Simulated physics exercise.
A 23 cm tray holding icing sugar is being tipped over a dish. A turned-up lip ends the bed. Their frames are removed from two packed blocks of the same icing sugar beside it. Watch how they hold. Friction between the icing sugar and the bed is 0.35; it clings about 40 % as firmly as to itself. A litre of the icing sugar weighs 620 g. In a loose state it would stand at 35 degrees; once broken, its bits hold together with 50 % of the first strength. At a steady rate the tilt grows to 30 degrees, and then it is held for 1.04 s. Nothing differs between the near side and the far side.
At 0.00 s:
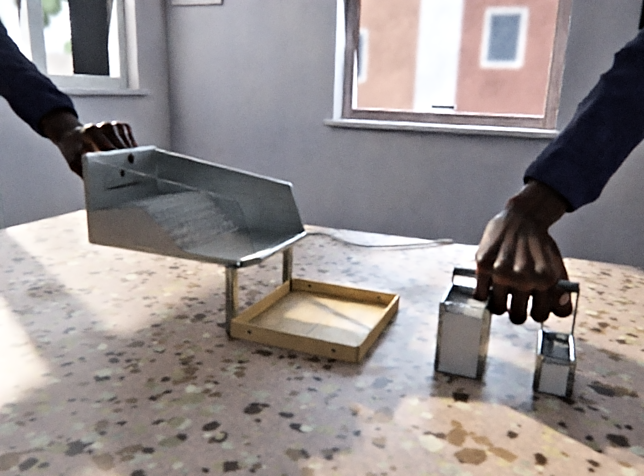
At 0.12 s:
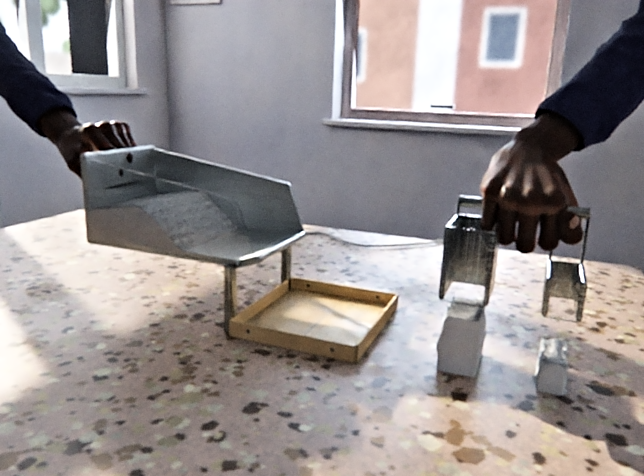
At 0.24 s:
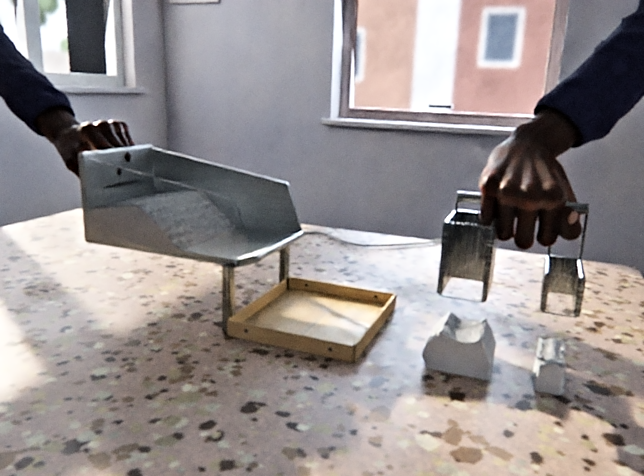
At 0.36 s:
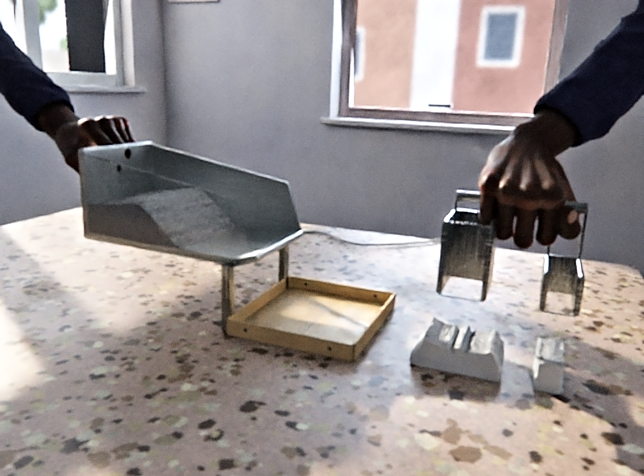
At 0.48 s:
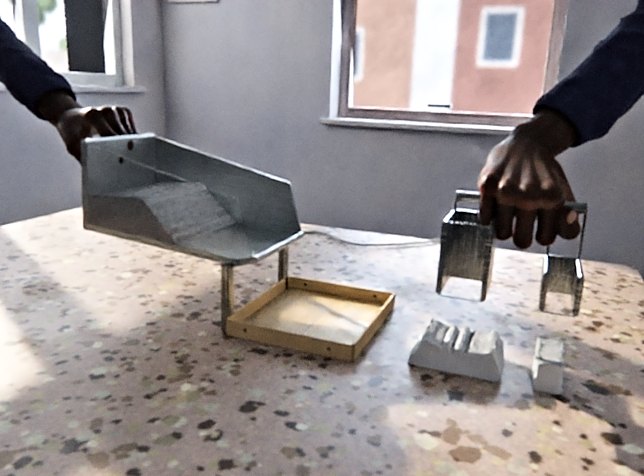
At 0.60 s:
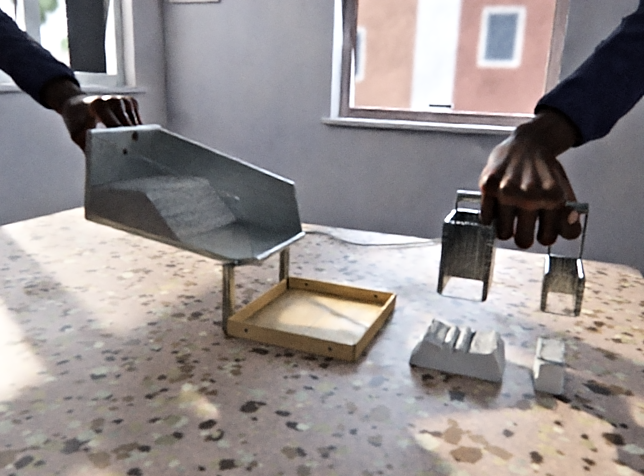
A hand lifts metal casings off two white blocks, the larger slumps, and another hand tilts a tray.
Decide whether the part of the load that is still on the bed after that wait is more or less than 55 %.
It works out lower than 55 in a hundred.
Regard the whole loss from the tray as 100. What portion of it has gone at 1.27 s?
0 per cent.
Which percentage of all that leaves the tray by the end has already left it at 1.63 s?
Estimate: Some 0 per cent.
After 0.91 s, the tilt is 16 degrees and 100 % is on the bed.
After 1.27 s, the tilt is 26 degrees and 100 % is on the bed.
After 1.63 s, the tilt is 30 degrees and 100 % is on the bed.
After 2.00 s, the tilt is 30 degrees and 24 % is on the bed.
After 2.52 s, the tilt is 30 degrees and 12 % is on the bed.
